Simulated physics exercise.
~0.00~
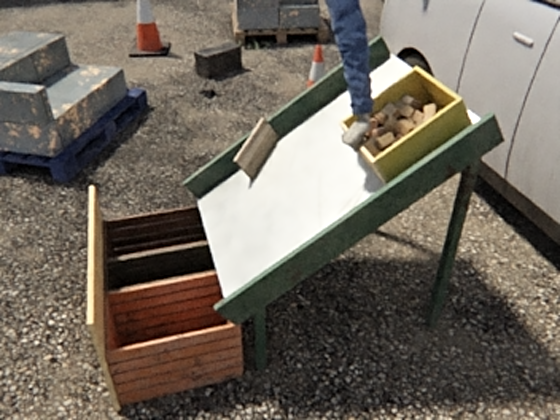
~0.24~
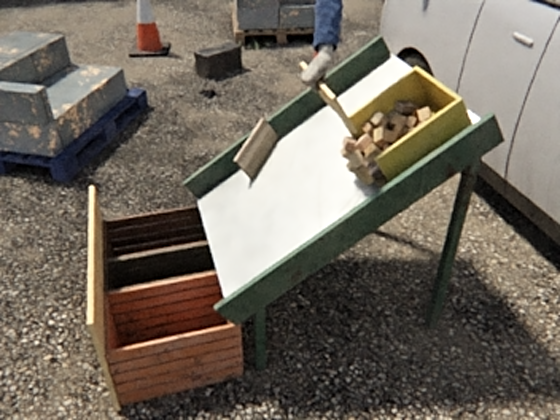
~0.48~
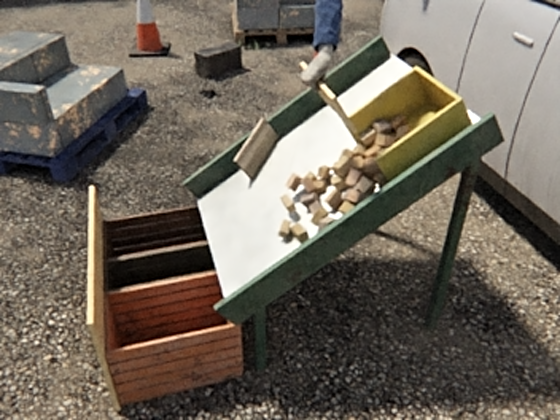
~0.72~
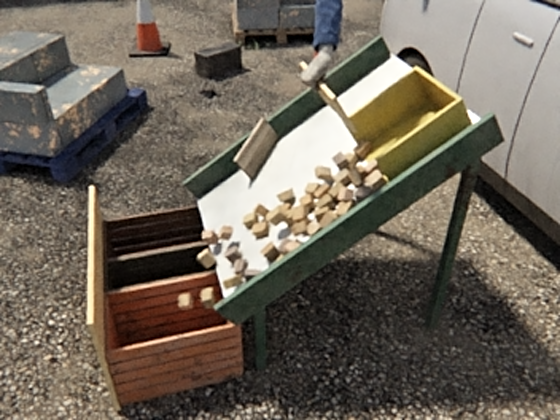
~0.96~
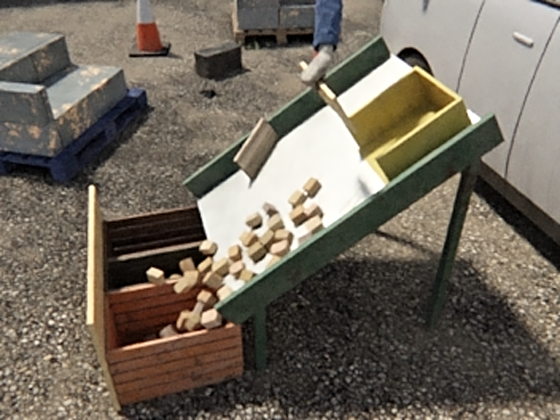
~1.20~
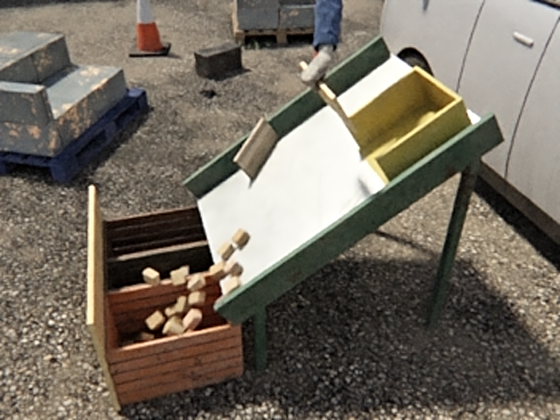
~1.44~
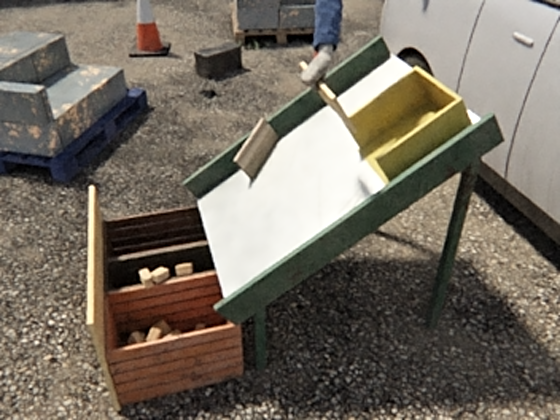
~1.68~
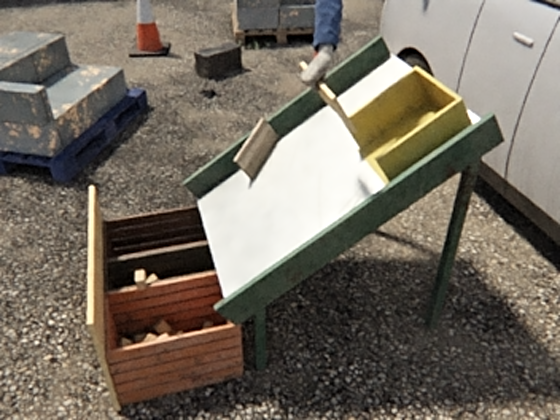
At first, a gloved hand reaches to the yellow pen full of timber offcuts at the top of a white sloping table with green edges. The hand draws the gate up and away, and the pieces begin to spill out. They spread and tumble down the slope to the left, passing below the angled board, while the hand holds still. The first blocks drop off the lower edge, and the rest follow in a loose stream. By the end, the slope and pen are empty, with most offcuts in the near orange tub and a few in the black bin behind it.
